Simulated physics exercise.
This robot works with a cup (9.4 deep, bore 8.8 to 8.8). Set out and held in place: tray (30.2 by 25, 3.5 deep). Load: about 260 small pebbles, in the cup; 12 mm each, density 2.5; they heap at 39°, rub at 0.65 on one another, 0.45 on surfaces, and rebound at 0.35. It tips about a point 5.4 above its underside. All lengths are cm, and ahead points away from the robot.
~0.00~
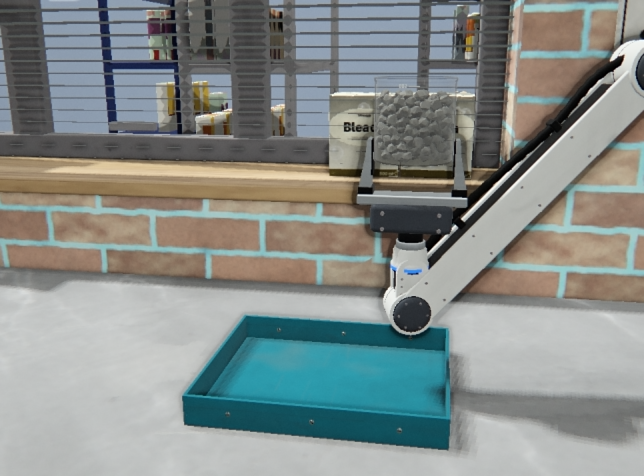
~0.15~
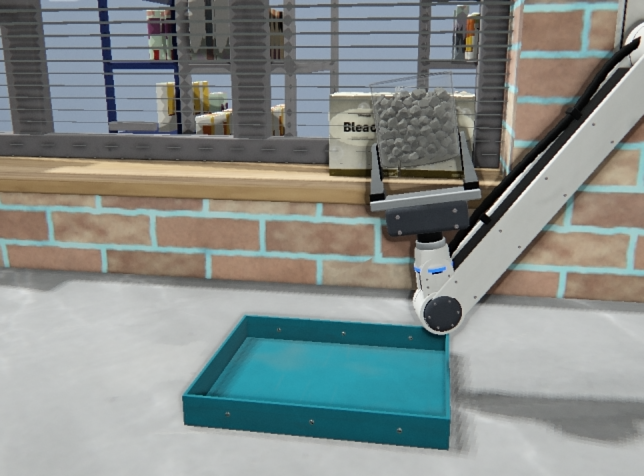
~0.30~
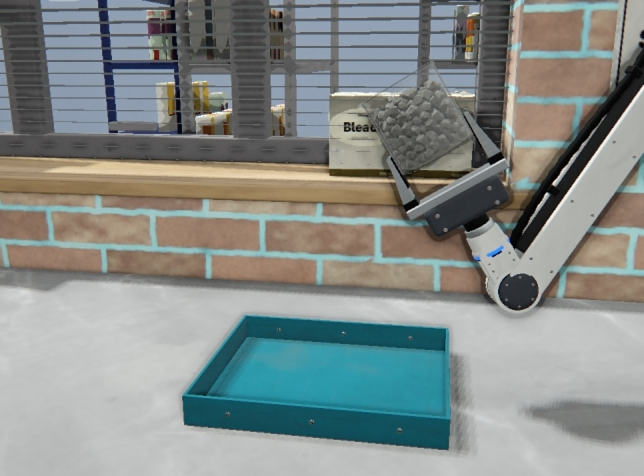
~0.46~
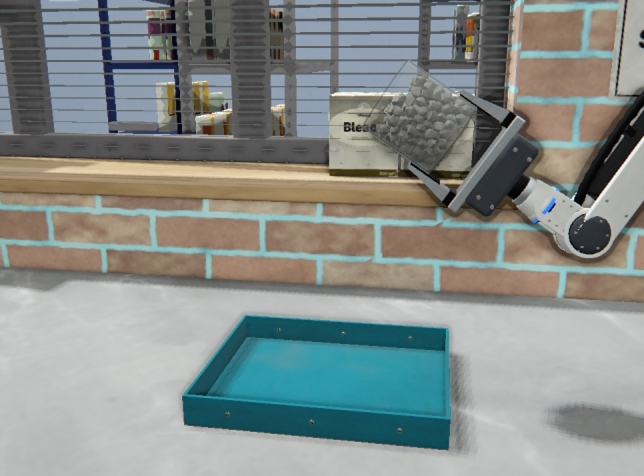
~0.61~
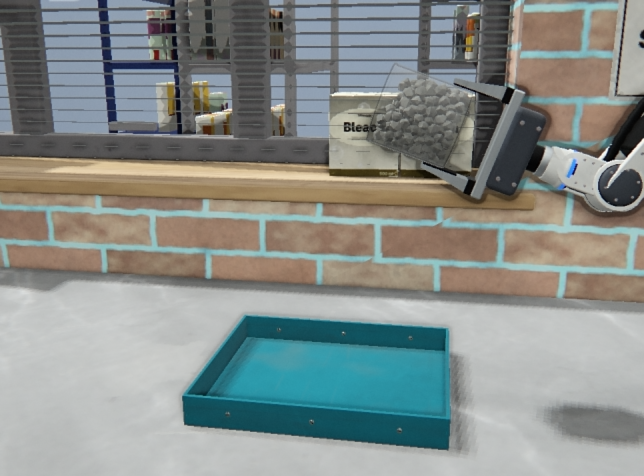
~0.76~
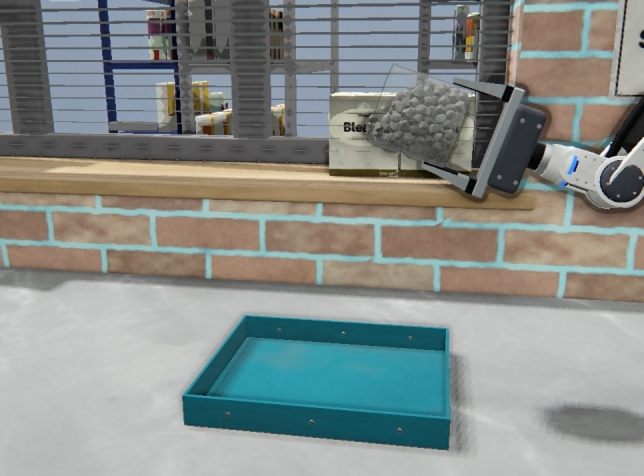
In front of a brick wall with a barred window, a robot arm held a clear cup of gray pebbles above and behind a teal tray, then tilted it far over to the left.
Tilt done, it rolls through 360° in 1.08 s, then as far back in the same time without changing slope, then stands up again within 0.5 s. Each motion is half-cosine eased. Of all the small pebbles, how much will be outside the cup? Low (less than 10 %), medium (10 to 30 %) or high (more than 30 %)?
Share outside the cup: Medium (10 to 30 %).
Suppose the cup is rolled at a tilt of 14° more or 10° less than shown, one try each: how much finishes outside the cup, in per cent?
About 55 and 0 per cent.
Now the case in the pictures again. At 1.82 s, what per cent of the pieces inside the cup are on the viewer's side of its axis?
Some 60 per cent.
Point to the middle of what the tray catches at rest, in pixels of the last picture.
At about (298, 373).
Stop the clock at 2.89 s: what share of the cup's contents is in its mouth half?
Some 40 per cent.
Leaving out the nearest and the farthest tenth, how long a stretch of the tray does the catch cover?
Some 10 cm.
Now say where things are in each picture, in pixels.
The cup middle at (414, 121), upright; upper third of the load around (415, 106), from x 380 to 450, top at y 95; 257 in the cup, in the first frame.
The cup middle at (415, 121), tipped 9°; upper third of the load around (416, 105), from x 380 to 450, top at y 90, in the second frame.
The cup middle at (418, 120), tipped 32°; upper third of the load around (421, 106), from x 380 to 460, top at y 85, in the third frame.
The cup middle at (420, 118), tipped 56°; upper third of the load around (423, 103), from x 380 to 465, top at y 80, in the fourth frame.
The cup middle at (420, 117), tipped 71°; upper third of the load around (425, 101), from x 375 to 465, top at y 85, in the fifth frame.
The cup middle at (420, 117), tipped 72°; upper third of the load around (427, 102), from x 370 to 465, top at y 85; 257 in the cup, in the sixth frame.
After 1.82 s, tipped 72°, highest piece 38 above the table; 238 in the cup, 15 in the tray, 4 in flight or on a rim.
After 2.89 s, tipped 72°, highest piece 39 above the table; 215 in the cup, 38 in the tray, 4 in flight or on a rim.
After 3.62 s, upright, highest piece 39 above the table; 212 in the cup, 45 in the tray.
After 4.32 s, upright, highest piece 39 above the table; 212 in the cup, 45 in the tray.
In the end, 212 in the cup, 45 in the tray. That is 18 % outside the cup.
